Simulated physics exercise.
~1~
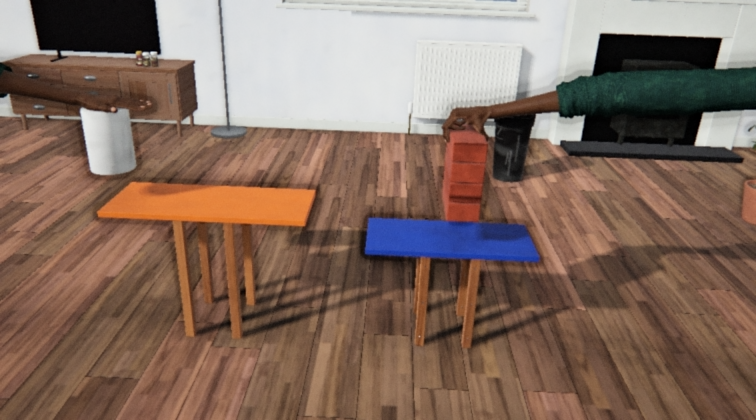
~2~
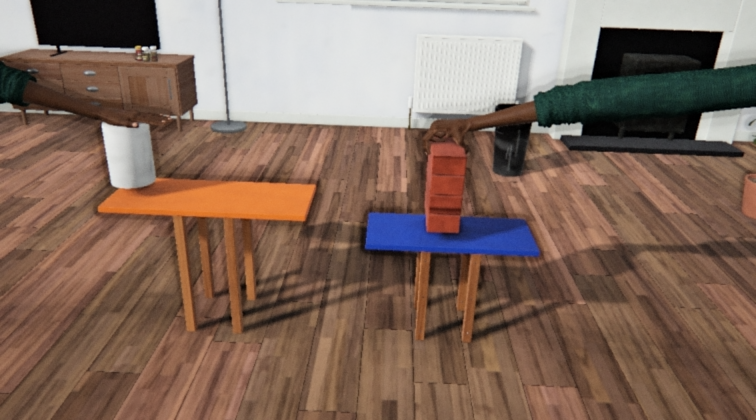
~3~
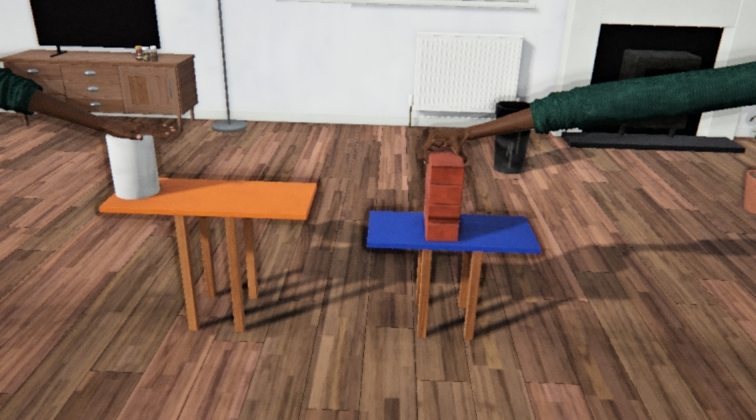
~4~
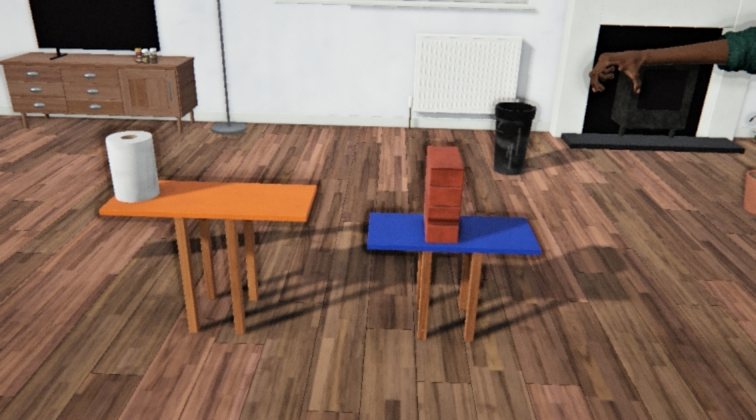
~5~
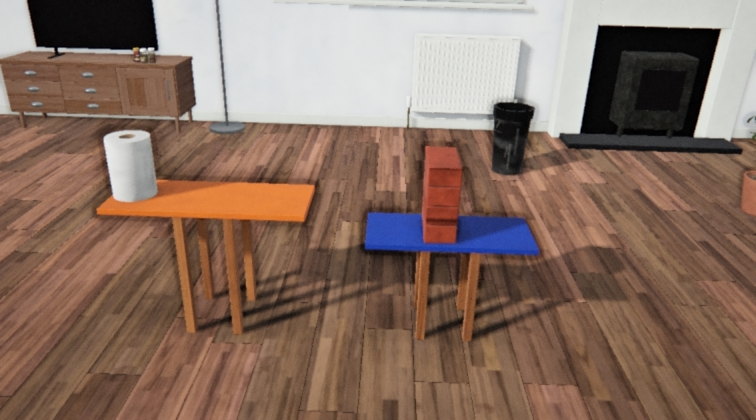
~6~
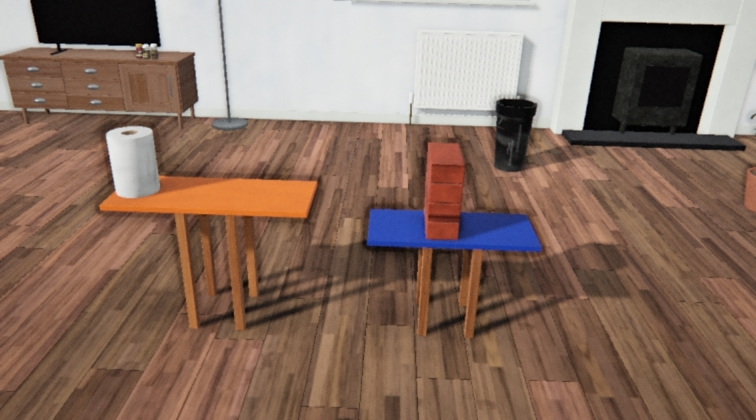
A white paper roll and a stack of red bricks are lowered by two hands in a living room with a wooden floor, seen from the front by a gently swaying camera. The roll goes to the left end of an orange plant stand on the left, while the bricks go onto a blue trestle on the right. Behind them are a wooden cabinet, a radiator, a black bin and a fireplace. Both objects settle upright, then the hands let go and draw away. The stand and the trestle stay flat and steady, with their loads resting in place.
